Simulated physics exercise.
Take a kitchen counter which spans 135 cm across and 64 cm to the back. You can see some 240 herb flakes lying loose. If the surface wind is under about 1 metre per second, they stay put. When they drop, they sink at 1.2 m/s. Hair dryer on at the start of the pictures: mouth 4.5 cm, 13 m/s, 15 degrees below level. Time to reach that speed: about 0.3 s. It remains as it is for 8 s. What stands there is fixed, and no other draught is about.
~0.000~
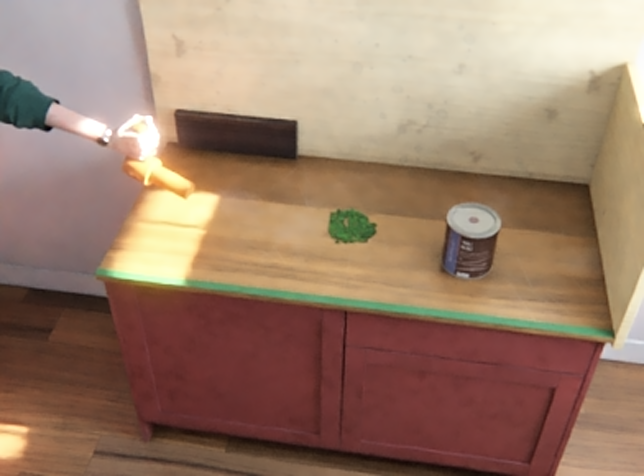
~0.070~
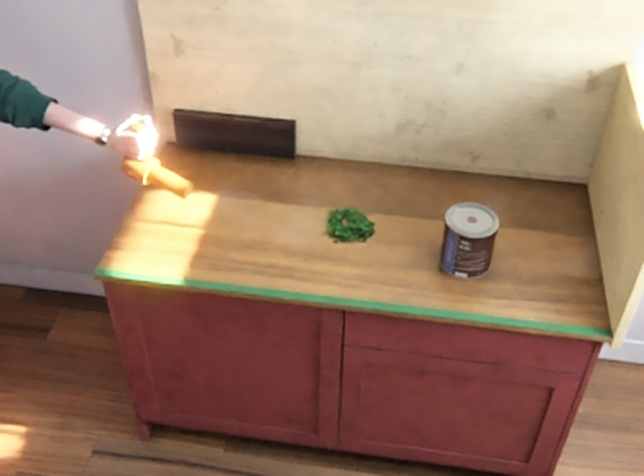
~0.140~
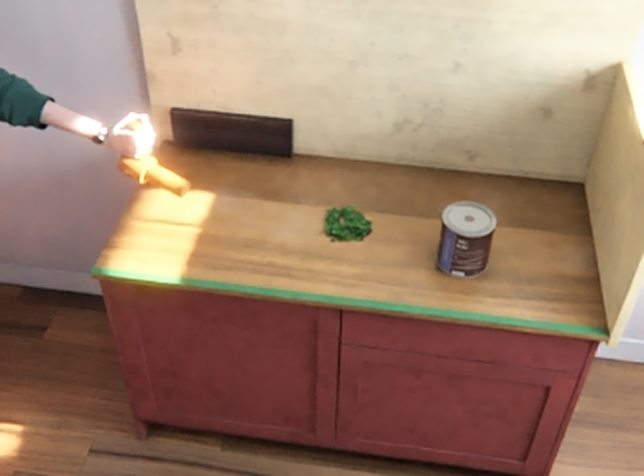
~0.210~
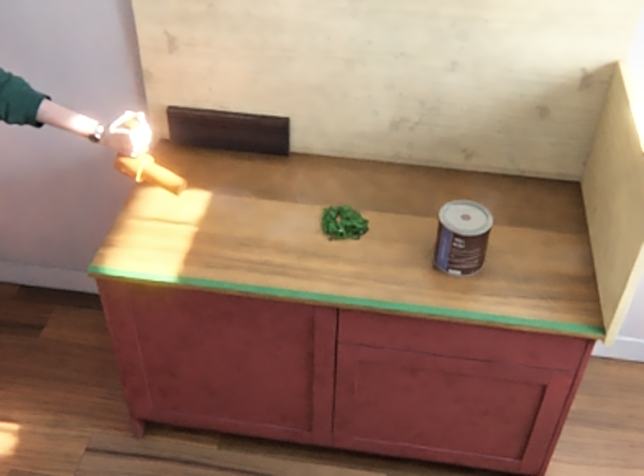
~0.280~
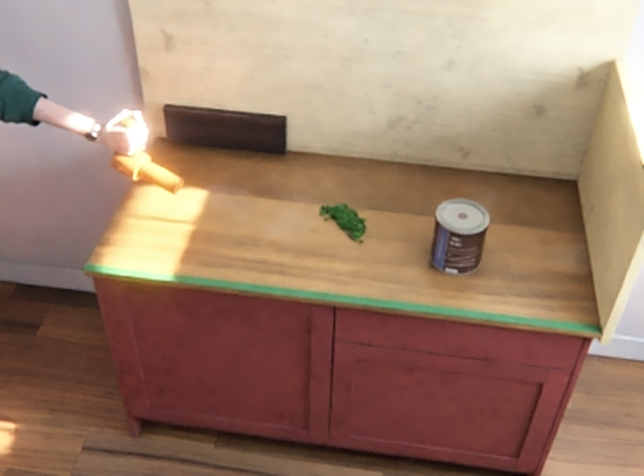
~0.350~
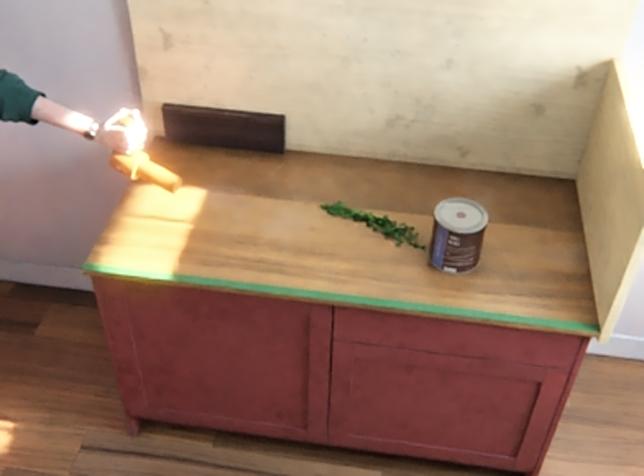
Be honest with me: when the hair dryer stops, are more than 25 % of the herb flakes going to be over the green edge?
No, they are not.
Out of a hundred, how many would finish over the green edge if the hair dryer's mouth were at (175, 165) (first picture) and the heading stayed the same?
In that case roughly 50 percent.
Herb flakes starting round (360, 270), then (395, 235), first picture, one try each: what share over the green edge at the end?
Taking the two spots in order, you'd get 90 percent and then 0 percent.
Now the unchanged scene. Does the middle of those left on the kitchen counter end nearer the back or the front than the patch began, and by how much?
Towards the back, some 25 cm.
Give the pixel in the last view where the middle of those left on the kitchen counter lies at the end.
Around (578, 195).
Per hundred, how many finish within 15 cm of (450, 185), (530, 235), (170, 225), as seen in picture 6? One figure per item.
First spot near 0 %, second near 15 %, third near 0 %.
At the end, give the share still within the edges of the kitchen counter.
Roughly 100 per cent.
After 1.6 s, 64 % are on the move or not yet settled, 0 % are over the green edge; the middle of those still in play is near (580, 207).
After 2.6 s, 58 % are on the move or not yet settled, 0 % are over the green edge; the middle of those still in play is near (580, 207).
After 4.4 s, 52 % are on the move or not yet settled, 0 % are over the green edge; the middle of those still in play is near (580, 200).
After 8.0 s, at the end, 0 % are over the green edge; the middle of those still in play is near (578, 195).
